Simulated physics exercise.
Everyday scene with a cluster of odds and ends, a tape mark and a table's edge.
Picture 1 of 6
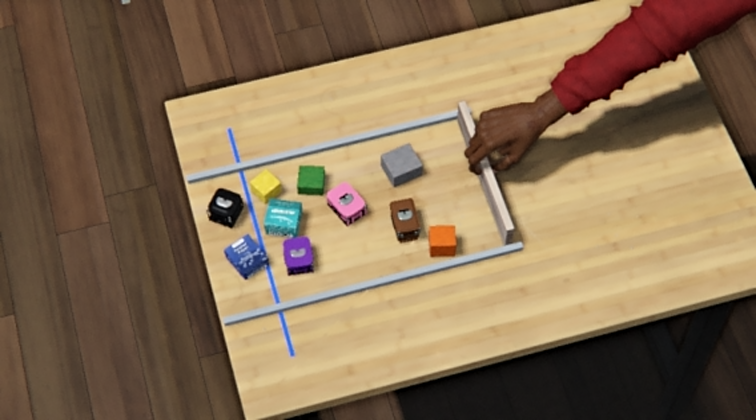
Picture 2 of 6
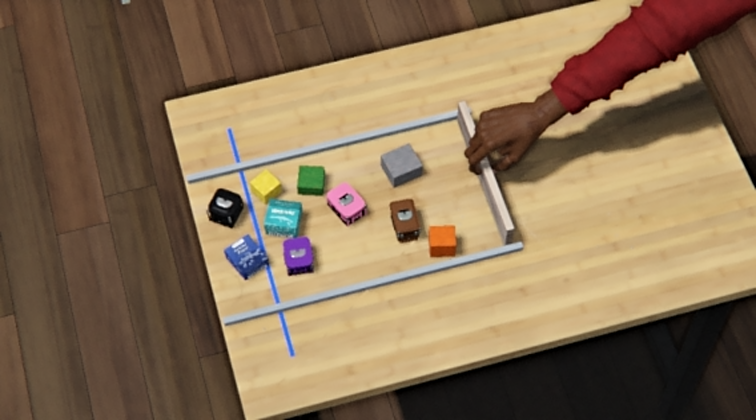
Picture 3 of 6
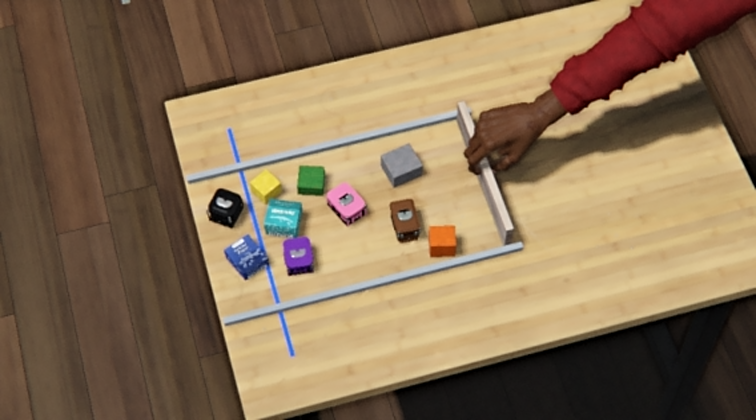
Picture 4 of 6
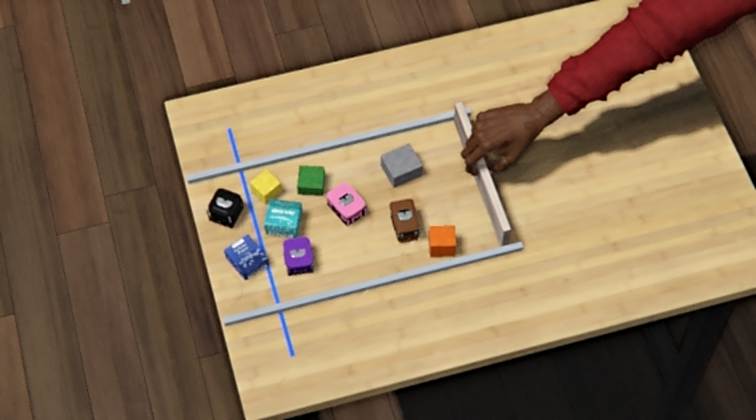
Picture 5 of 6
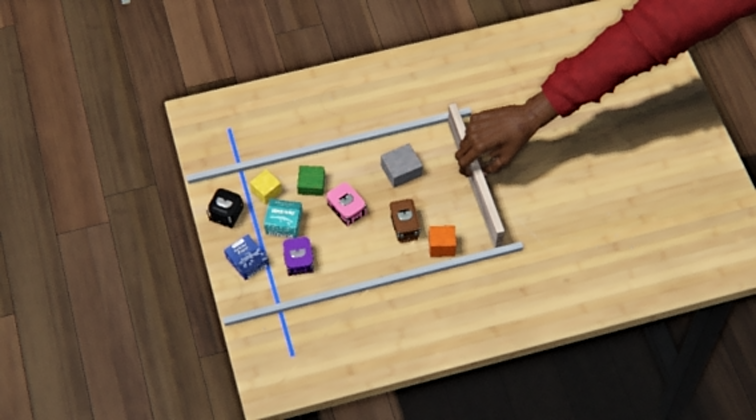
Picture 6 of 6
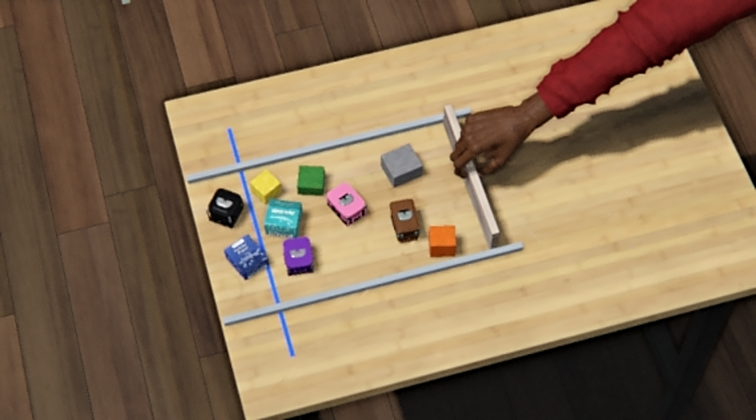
On a wooden table, ten small colourful blocks and cases lie scattered between two pale rails, some near a blue line at the left, while a hand in a red sleeve holds an upright board at the right. The hand then slides the board slightly left, and the small objects stay still.
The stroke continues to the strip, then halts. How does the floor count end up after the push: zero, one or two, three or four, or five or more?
The push will most likely drop three or four pieces.
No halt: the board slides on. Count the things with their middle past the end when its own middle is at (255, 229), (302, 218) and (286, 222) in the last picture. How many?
By position: 4 / 0 / 1.
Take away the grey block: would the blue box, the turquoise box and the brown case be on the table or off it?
Blue box down; turquoise box still up; brown case still up.
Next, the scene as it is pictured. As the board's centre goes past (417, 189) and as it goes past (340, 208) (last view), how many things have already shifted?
Tally at point one: 2; at point two: 7.
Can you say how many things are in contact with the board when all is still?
Tally at the end: 3.
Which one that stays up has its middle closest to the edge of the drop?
It's the green block that is foremost.
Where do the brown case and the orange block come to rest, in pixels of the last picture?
Brown case: (255, 260); orange block: (262, 289).
Soon after, none off yet; black case at rest near (225, 208); blue box at rest near (247, 257); yellow block at rest near (266, 187).
At rest, the number that fall off is three or four; fallen, turquoise box, yellow block, blue box and black case.
